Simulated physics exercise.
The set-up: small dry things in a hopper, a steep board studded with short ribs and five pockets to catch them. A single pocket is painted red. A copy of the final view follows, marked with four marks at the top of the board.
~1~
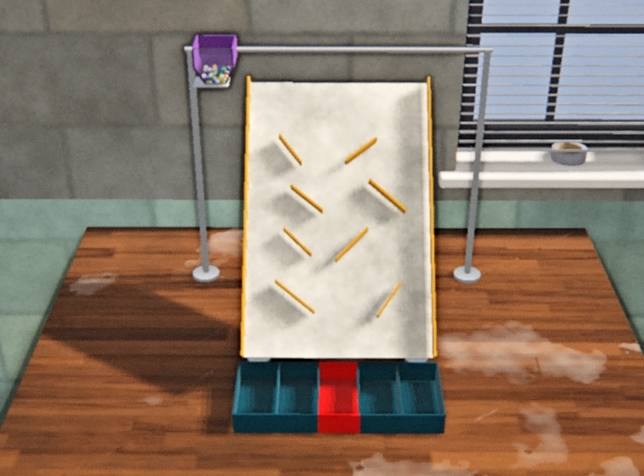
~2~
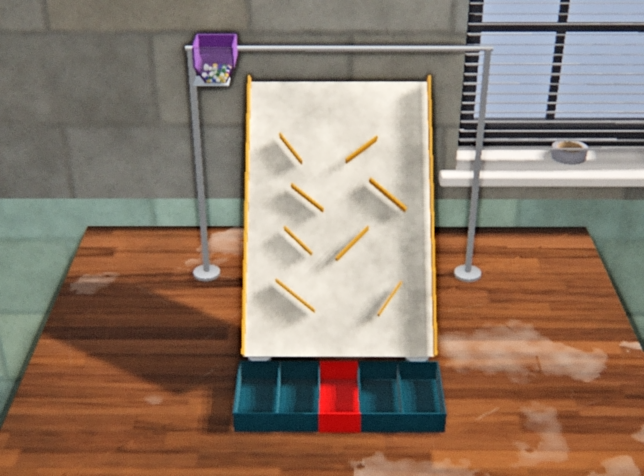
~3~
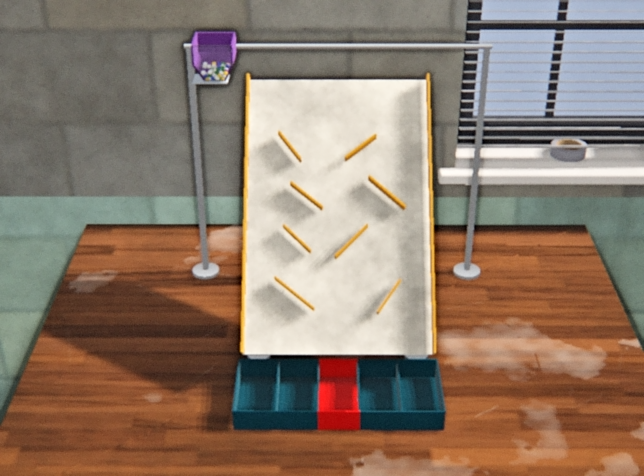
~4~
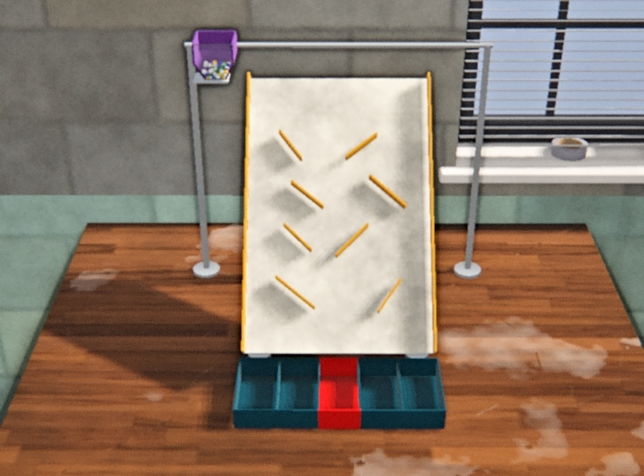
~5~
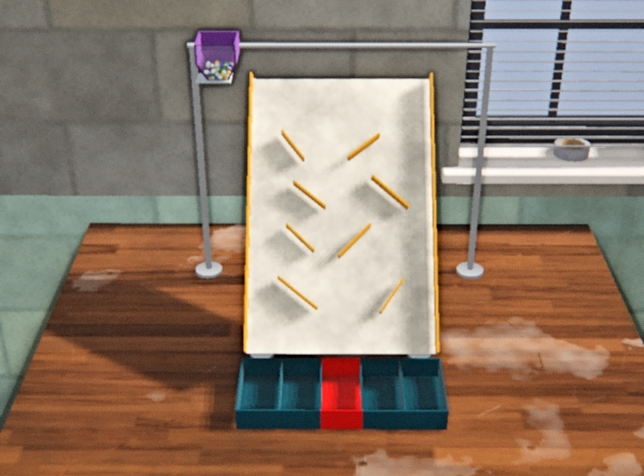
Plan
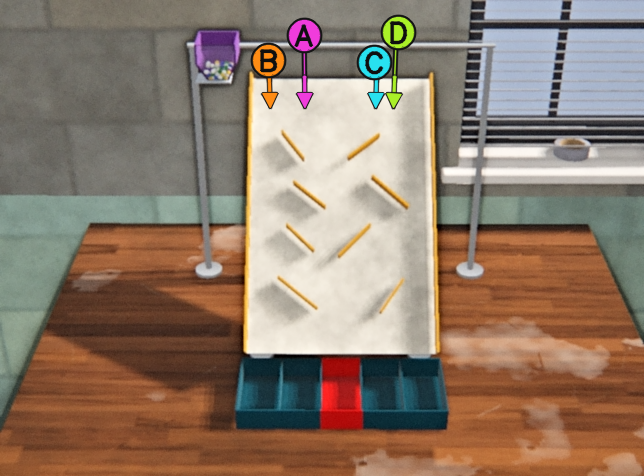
The clip opens on a purple hopper of small beads, set on a rail at the upper left of a steep, pale board with slanting ribs. Below it, five pockets sit empty, the middle one red. The view shifts very slightly, but the beads stay in the hopper and nothing else visibly moves.
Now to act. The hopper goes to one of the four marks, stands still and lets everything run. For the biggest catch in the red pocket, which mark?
Mark A.
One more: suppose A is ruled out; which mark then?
C it is.
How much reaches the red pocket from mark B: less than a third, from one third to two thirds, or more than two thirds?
Mark B gives less than a third.
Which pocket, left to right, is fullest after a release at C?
The third.
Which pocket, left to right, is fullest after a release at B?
The first from the left.
On the marked copy, mark A meets the board at (304, 102); mark B meets the board at (270, 102); mark C meets the board at (375, 102); mark D meets the board at (393, 102).
If A is chosen, about half in the red pocket, about a quarter in other pockets, about a third outside the box.
If B is chosen, none in the red pocket, about a third in other pockets, about two thirds outside the box.
If C is chosen, about a quarter in the red pocket, a small part in other pockets, about two thirds outside the box.
If D is chosen, a small part in the red pocket, about a quarter in other pockets, about two thirds outside the box.
